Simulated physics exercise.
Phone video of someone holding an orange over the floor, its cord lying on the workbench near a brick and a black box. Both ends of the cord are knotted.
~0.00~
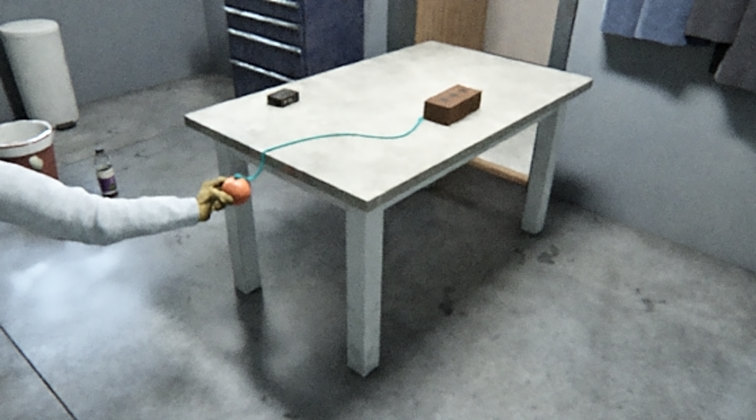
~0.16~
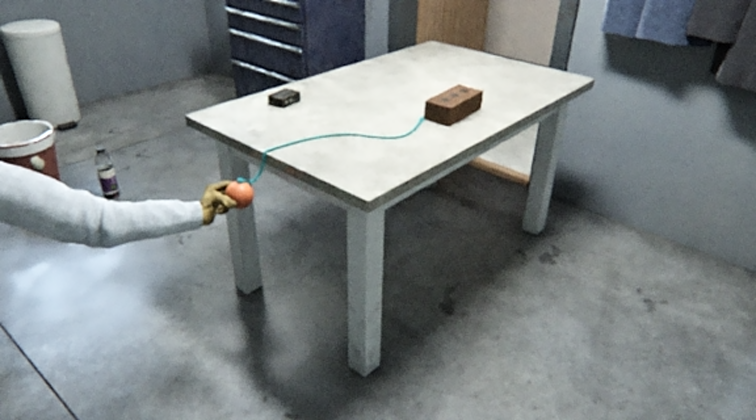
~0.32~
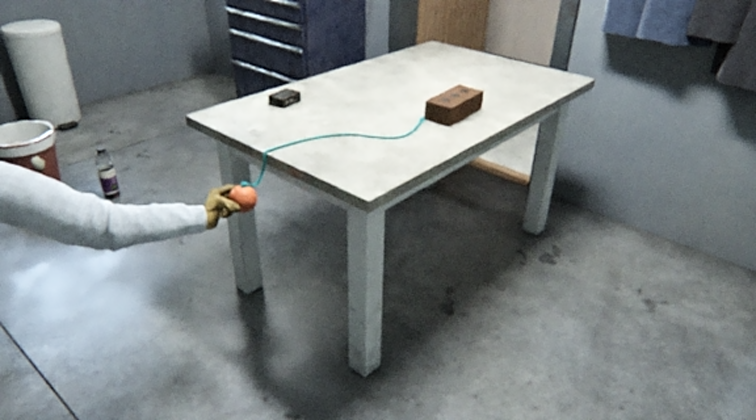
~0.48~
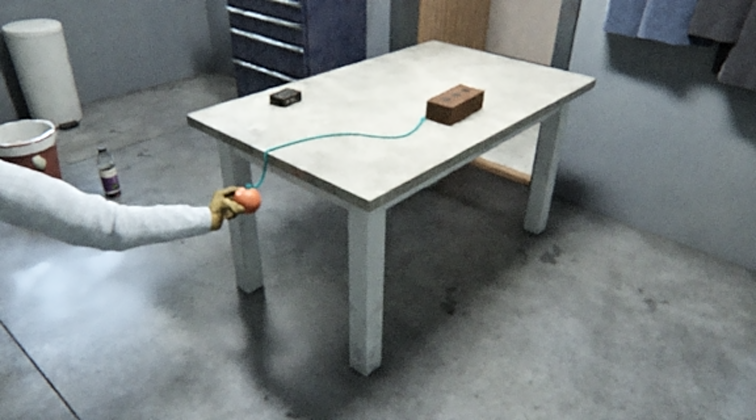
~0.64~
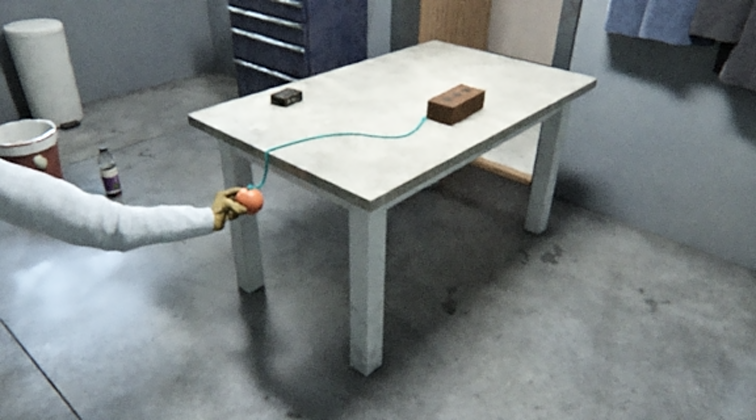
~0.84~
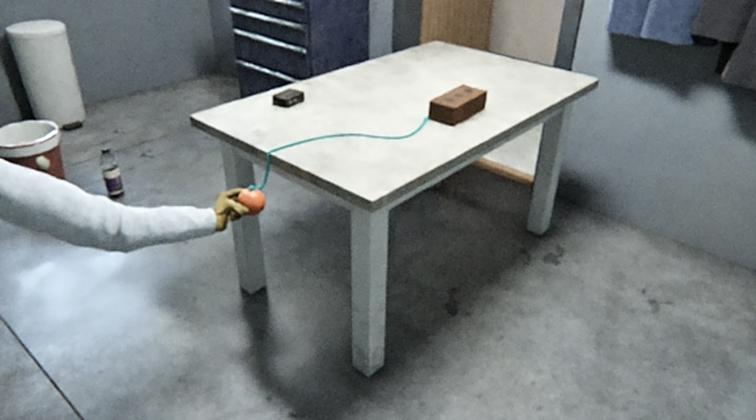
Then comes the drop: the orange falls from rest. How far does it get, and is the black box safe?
My guess is the orange will stay aloft. My guess is the black box will stay in place.
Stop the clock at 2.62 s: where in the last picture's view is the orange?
Approx. position: (307, 254).
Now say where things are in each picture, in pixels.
In the first picture, orange (236, 191); brick (454, 95); black box (283, 93).
In the second picture, orange (240, 195).
In the third picture, orange (243, 199).
In the fourth picture, orange (247, 201); cord through (394, 137) (333, 135).
In the fifth picture, orange (249, 201); cord through (395, 137) (334, 135).
In the sixth picture, orange (251, 202); brick (459, 95); black box (288, 93); cord tied to the brick, with little slack.
After 1.66 s, orange below the edge near (295, 251); brick unmoved; box unmoved.
After 2.62 s, orange below the edge near (307, 254); brick unmoved; box unmoved.
At rest, orange below the edge near (330, 241); brick unmoved; box unmoved. The orange swings from the edge and the black box stays on top.
